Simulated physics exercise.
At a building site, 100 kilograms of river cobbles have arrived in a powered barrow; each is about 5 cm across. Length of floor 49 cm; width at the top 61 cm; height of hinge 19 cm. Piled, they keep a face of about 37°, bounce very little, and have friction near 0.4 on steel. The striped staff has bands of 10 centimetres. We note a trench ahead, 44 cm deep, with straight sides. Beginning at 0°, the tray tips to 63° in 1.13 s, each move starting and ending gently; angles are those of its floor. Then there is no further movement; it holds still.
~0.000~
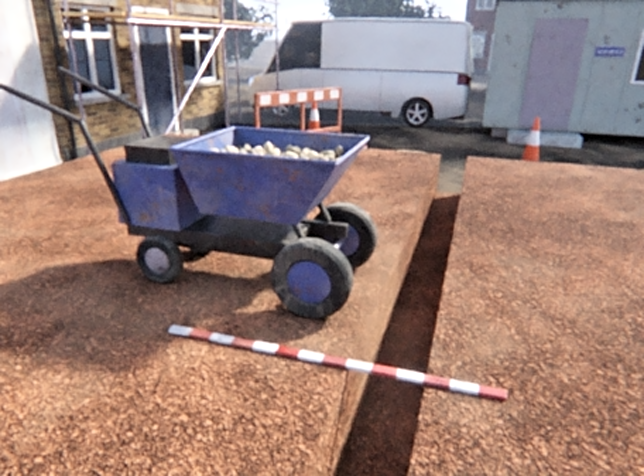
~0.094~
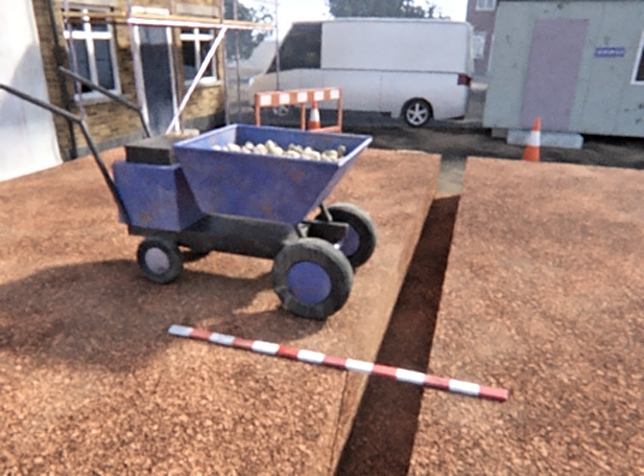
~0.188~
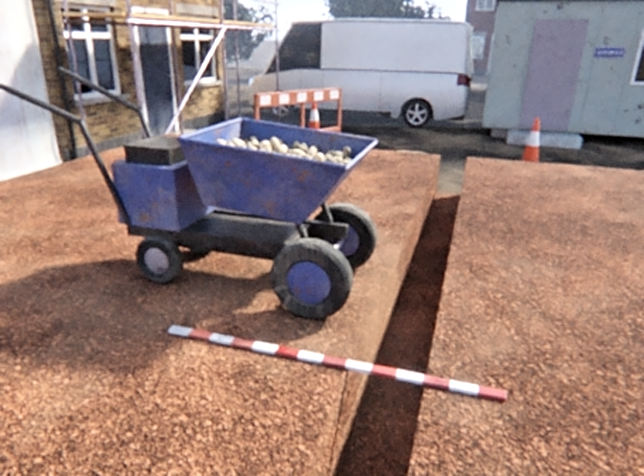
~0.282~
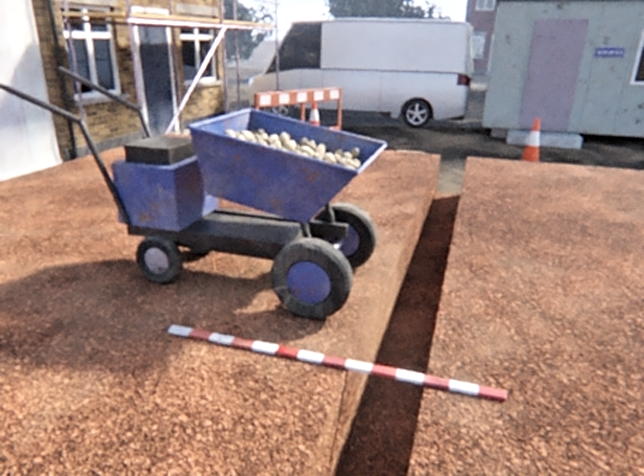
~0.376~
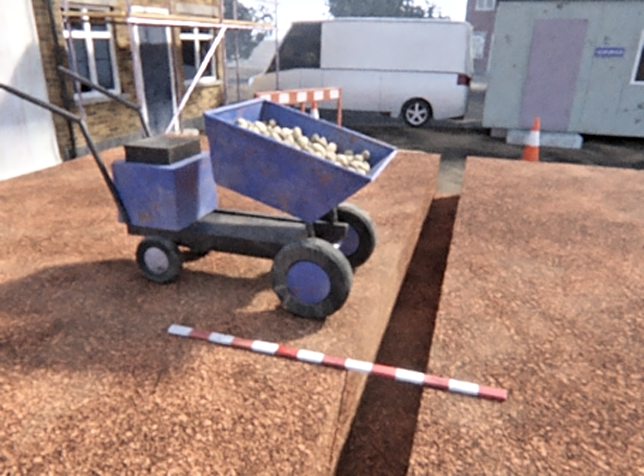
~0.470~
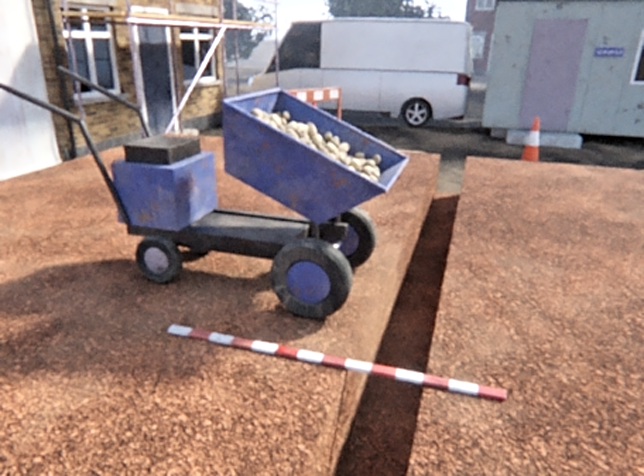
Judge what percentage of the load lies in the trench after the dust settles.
About 12 %.
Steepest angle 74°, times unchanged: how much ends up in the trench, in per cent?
It would be near 20 per cent.
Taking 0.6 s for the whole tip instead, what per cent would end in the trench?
In that case some 10 per cent.
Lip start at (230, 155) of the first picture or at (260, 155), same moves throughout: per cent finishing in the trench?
Result: Close to 45 then close to 60 per cent.
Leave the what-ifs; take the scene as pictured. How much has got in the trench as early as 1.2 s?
Some 0 per cent of the load by that point.
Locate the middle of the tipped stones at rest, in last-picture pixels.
Somewhere near pixel (481, 312).
After 0.9 s the floor is at 53°; 100 % in the tray; the foremost stones are at (417, 215).
After 1.2 s the floor is at 63°; 87 % in the tray, 13 % past the trench; the foremost stones are at (501, 302).
After 1.6 s the floor is at 63°; 61 % in the tray, 39 % past the trench; the foremost stones are at (597, 335).
After 3.5 s the floor is at 63°; 37 % in the tray, 12 % in the trench, 51 % past the trench; the foremost stones are past the picture's edge.
